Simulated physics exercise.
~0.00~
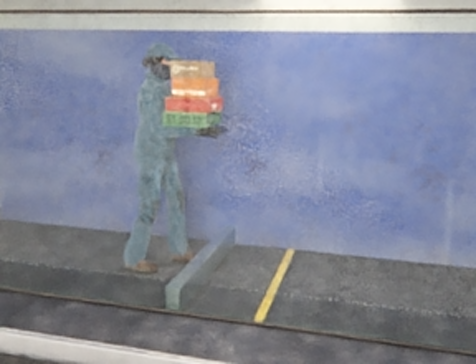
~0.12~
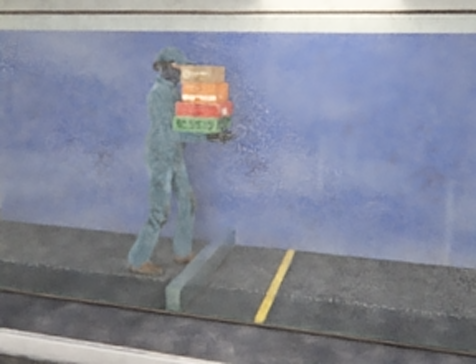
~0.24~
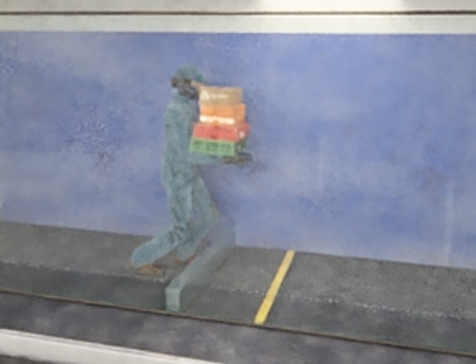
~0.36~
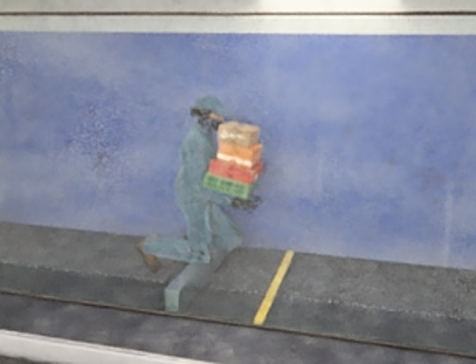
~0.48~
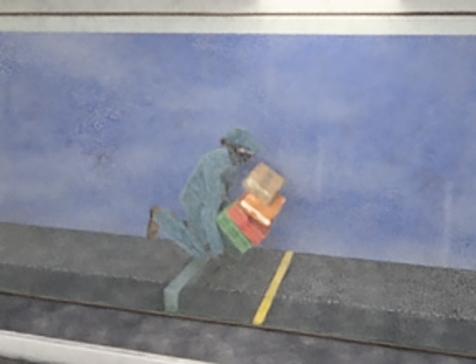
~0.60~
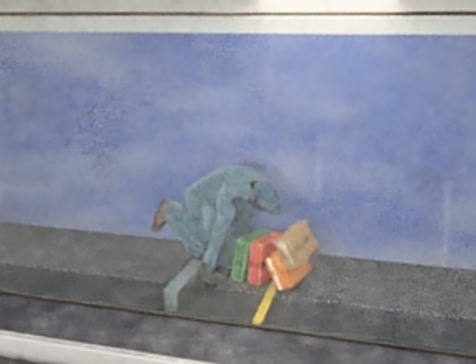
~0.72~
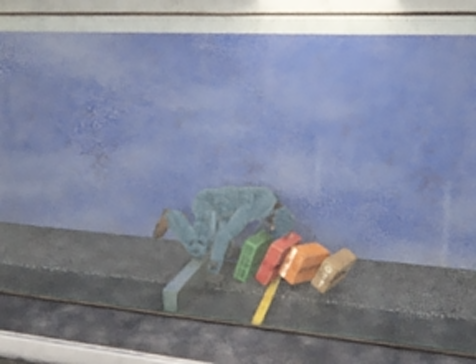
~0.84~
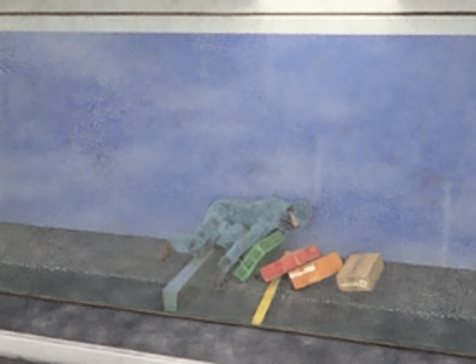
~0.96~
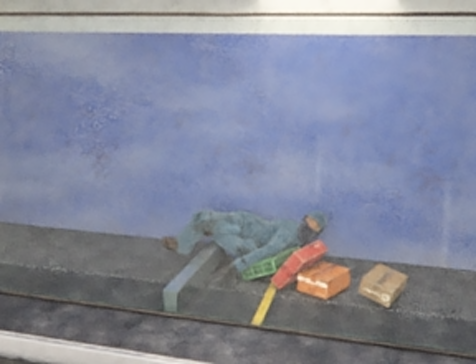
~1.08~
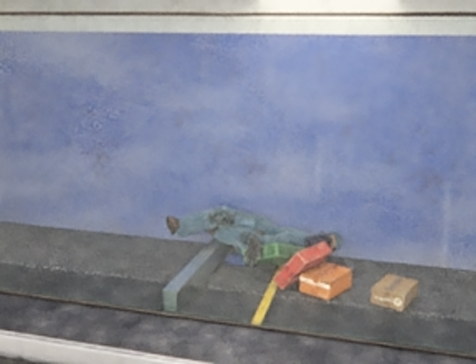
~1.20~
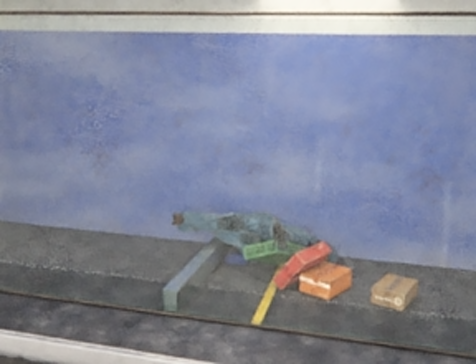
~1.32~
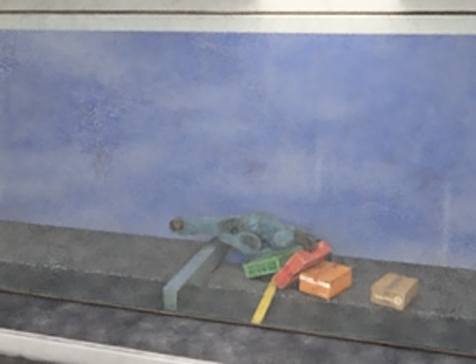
A person in blue-green clothes and a cap, seen from the side by a slightly swaying camera, carries a stack of a brown carton, an orange carton, a red parcel and a green crate along a grey floor before a mottled blue wall. Moving right, the person catches a foot at a low rail and pitches forward, legs kicking up behind. The stack tips and spills across the yellow line as the person drops flat over the rail. The cartons tumble farthest right and settle upside down. The red parcel rests tilted across the line, the green crate stays short of it, and the person lies sprawled, head just past it.
